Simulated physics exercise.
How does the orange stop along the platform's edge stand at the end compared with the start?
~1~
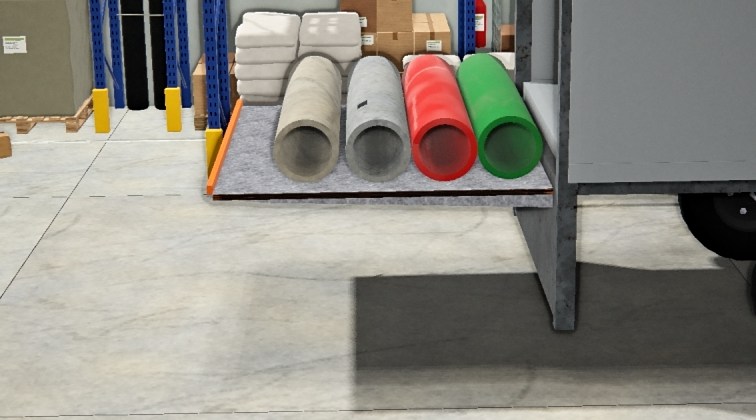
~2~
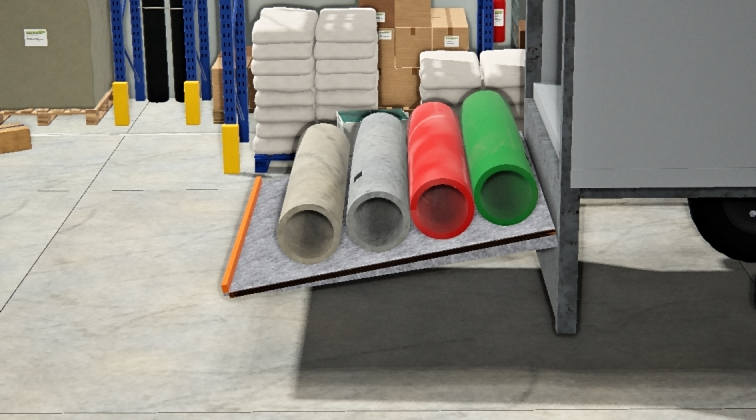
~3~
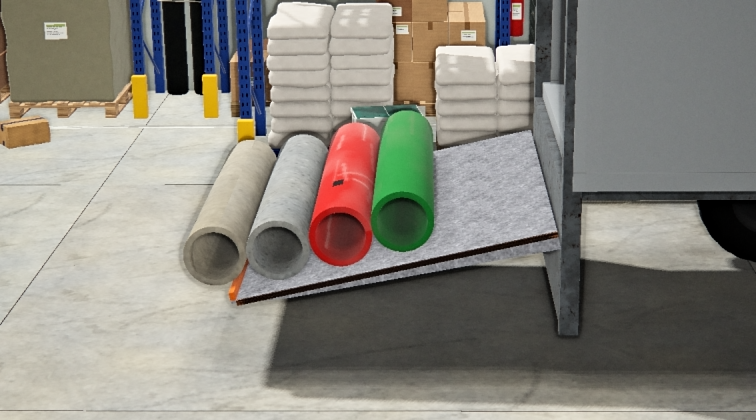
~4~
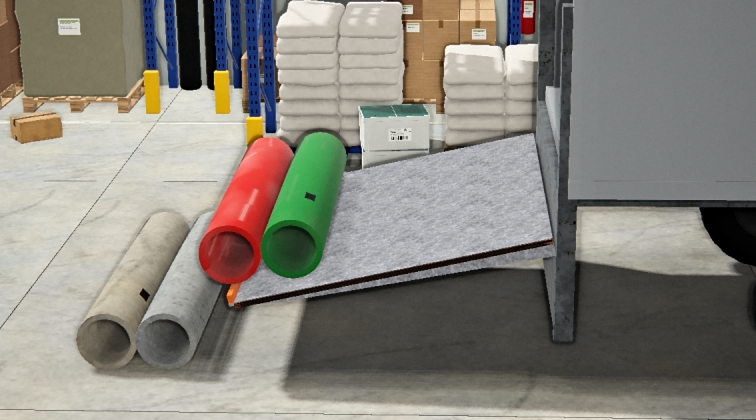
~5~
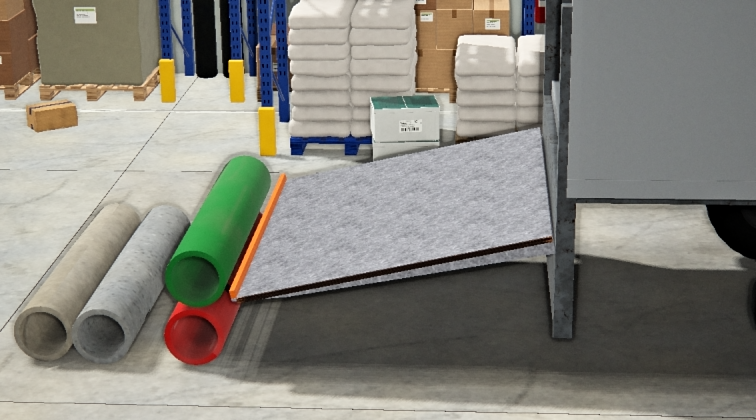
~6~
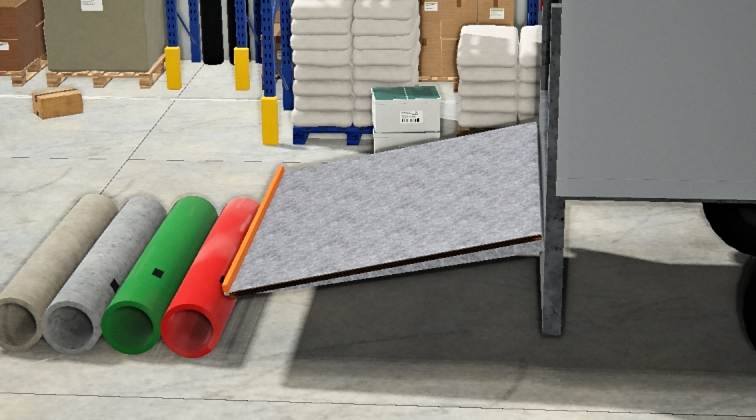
At the start the orange stop was upright on the level platform, but by the end it was leaning along with the tilted plate.
Four pipes, two greyish, one red and one green, rolled left down a truck's lift platform after it dropped and tilted, going over the orange edge stop one after another until all lay side by side on the warehouse floor.
